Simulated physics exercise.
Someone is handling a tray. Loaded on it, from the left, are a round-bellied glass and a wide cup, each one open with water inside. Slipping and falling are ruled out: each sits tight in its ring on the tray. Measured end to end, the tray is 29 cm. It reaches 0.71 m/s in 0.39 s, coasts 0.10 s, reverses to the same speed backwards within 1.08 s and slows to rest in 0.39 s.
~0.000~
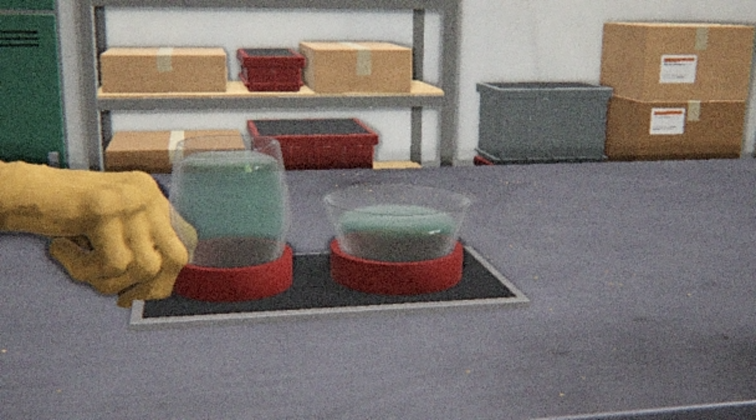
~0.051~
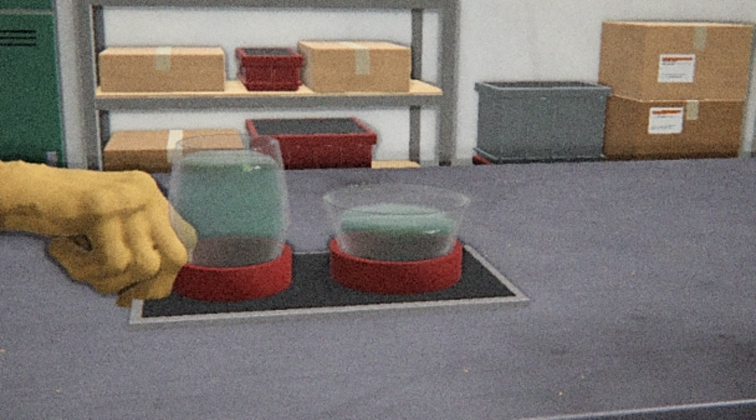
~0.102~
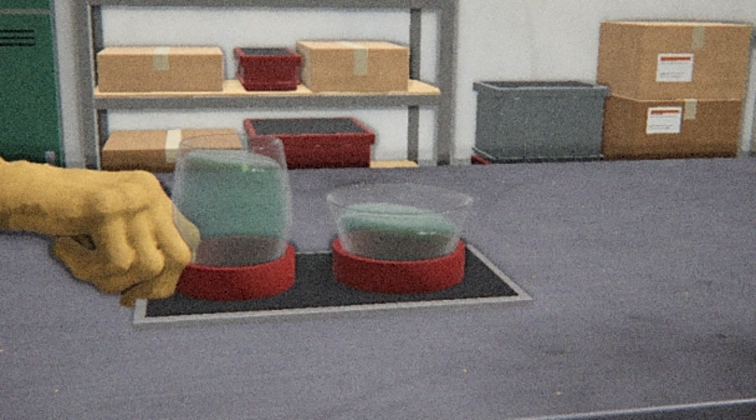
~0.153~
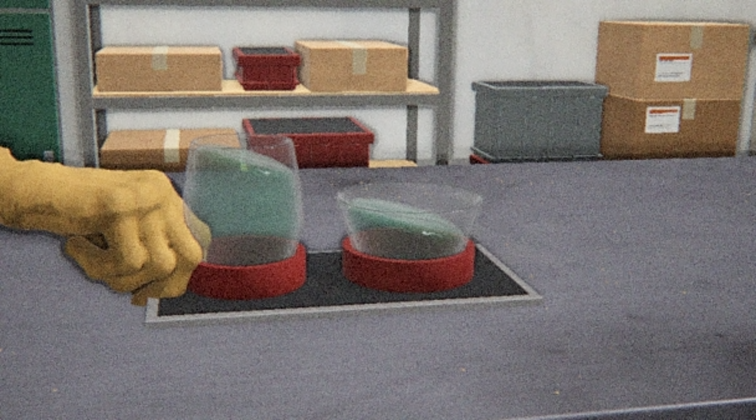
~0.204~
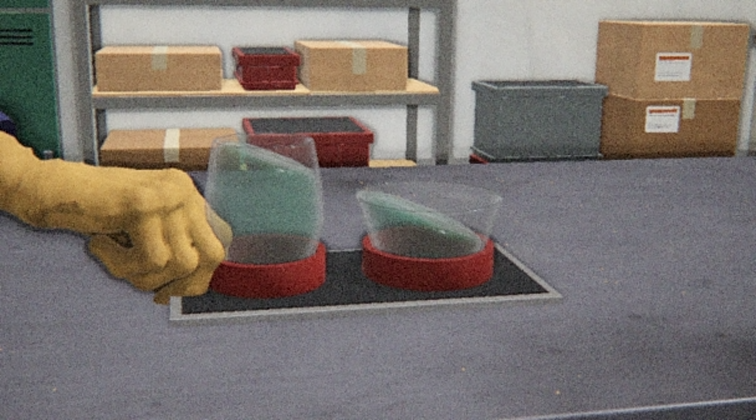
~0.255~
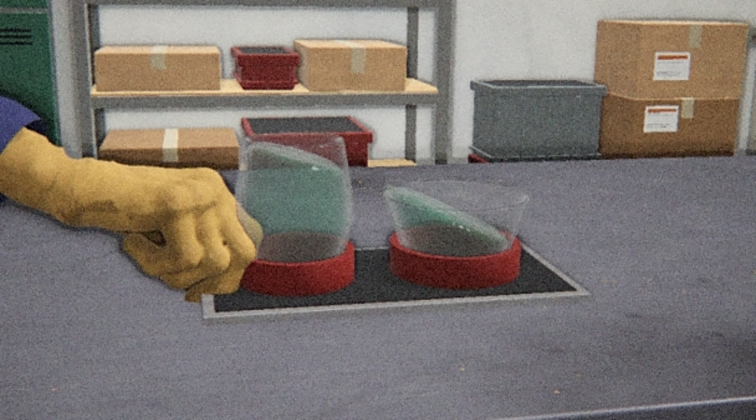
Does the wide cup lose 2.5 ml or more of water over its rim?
Yes.
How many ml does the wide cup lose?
About 10 ml.
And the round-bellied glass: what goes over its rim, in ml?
The volume comes to about 0 ml.
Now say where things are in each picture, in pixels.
In the first frame, 0.0 cm from the start; round-bellied glass, level (179, 160) left, (277, 159) right, rim (276, 145); wide cup, level (335, 219) left, (455, 215) right, rim (467, 199); the water in the wide cup stands 15 mm below the rim.
In the second frame, 0.1 cm from the start; wide cup, level (334, 219) left, (453, 215) right.
In the third frame, 0.4 cm from the start; wide cup, level (335, 214) left, (453, 218) right.
In the fourth frame, 1.3 cm from the start; wide cup, level (342, 205) left, (459, 223) right.
In the fifth frame, 2.9 cm from the start; wide cup, level (359, 196) left, (468, 226) right.
In the sixth frame, 5.3 cm from the start; round-bellied glass, level (246, 146) left, (324, 159) right; wide cup, level (387, 195) left, (493, 226) right.
After 0.74 s the tray moves at 0.53 m/s; losses from the left are 0, 2 ml.
After 1.23 s the tray moves at 0.39 m/s; losses from the left are 0, 3 ml.
After 1.72 s the tray moves at 0.49 m/s; losses from the left are 0, 3 ml.
After 2.21 s the tray moves at 0.00 m/s; losses from the left are 0, 11 ml.
In the end losses from the left are 0, 11 ml.
